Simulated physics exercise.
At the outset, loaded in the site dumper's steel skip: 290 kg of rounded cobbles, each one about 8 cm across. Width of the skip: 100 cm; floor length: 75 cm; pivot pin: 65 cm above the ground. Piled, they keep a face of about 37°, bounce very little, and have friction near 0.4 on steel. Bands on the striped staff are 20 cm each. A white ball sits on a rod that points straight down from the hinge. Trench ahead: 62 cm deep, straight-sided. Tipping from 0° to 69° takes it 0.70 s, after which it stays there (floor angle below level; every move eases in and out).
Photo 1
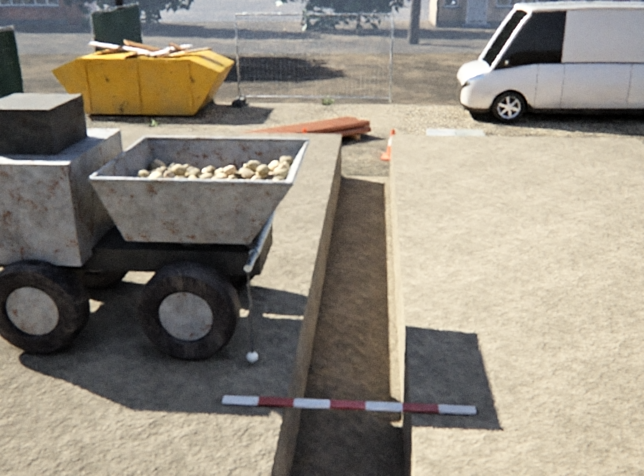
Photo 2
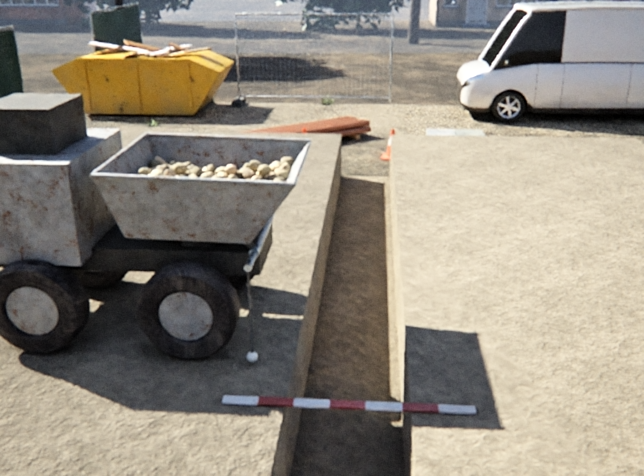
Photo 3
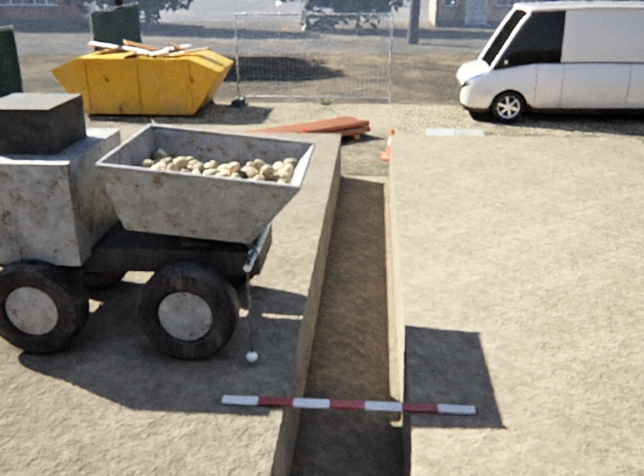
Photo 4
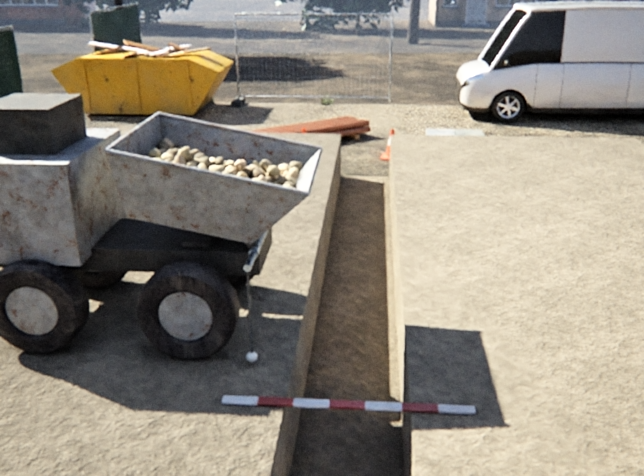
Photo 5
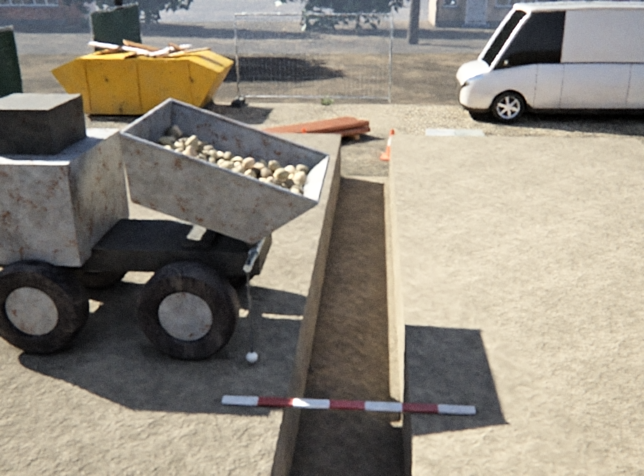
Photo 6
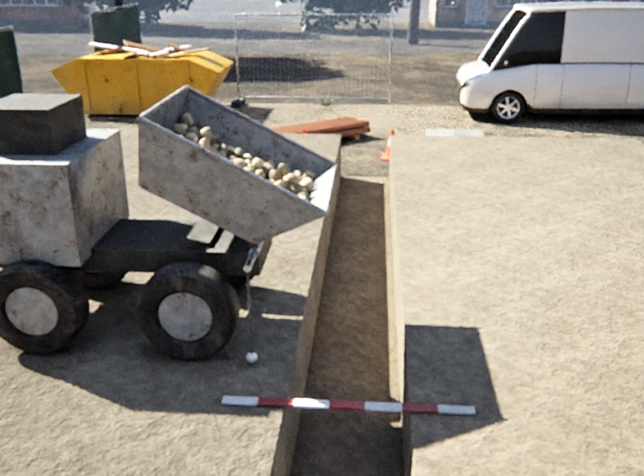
To begin with, a grey site dumper loaded with pale stones stands beside a straight-sided trench, its steel skip level. The skip starts to tilt slowly, then faster, its rear rising and its front lip dipping toward the right until it slopes steeply, the stones still inside.
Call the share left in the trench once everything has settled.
Roughly 60 per cent.
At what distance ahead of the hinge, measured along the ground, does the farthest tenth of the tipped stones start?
Roughly 160 cm.
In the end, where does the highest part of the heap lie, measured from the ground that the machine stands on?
It rests some 14 cm higher than the ground the machine stands on.
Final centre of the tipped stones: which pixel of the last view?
Roughly at (396, 386).
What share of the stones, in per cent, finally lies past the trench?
I'd say close to 40 per cent of the whole load.
A little later the floor is at 58°; 100 % in the skip; the foremost stones are at (325, 224).
Then the floor is at 69°; 96 % in the skip, 4 % in the trench; the foremost stones are at (377, 253).
Later still the floor is at 69°; 46 % in the skip, 25 % in the trench, 29 % past the trench; the foremost stones are at (497, 349).
In the end the floor is at 69°; 0 % in the skip, 59 % in the trench, 41 % past the trench; the foremost stones are at (639, 359).
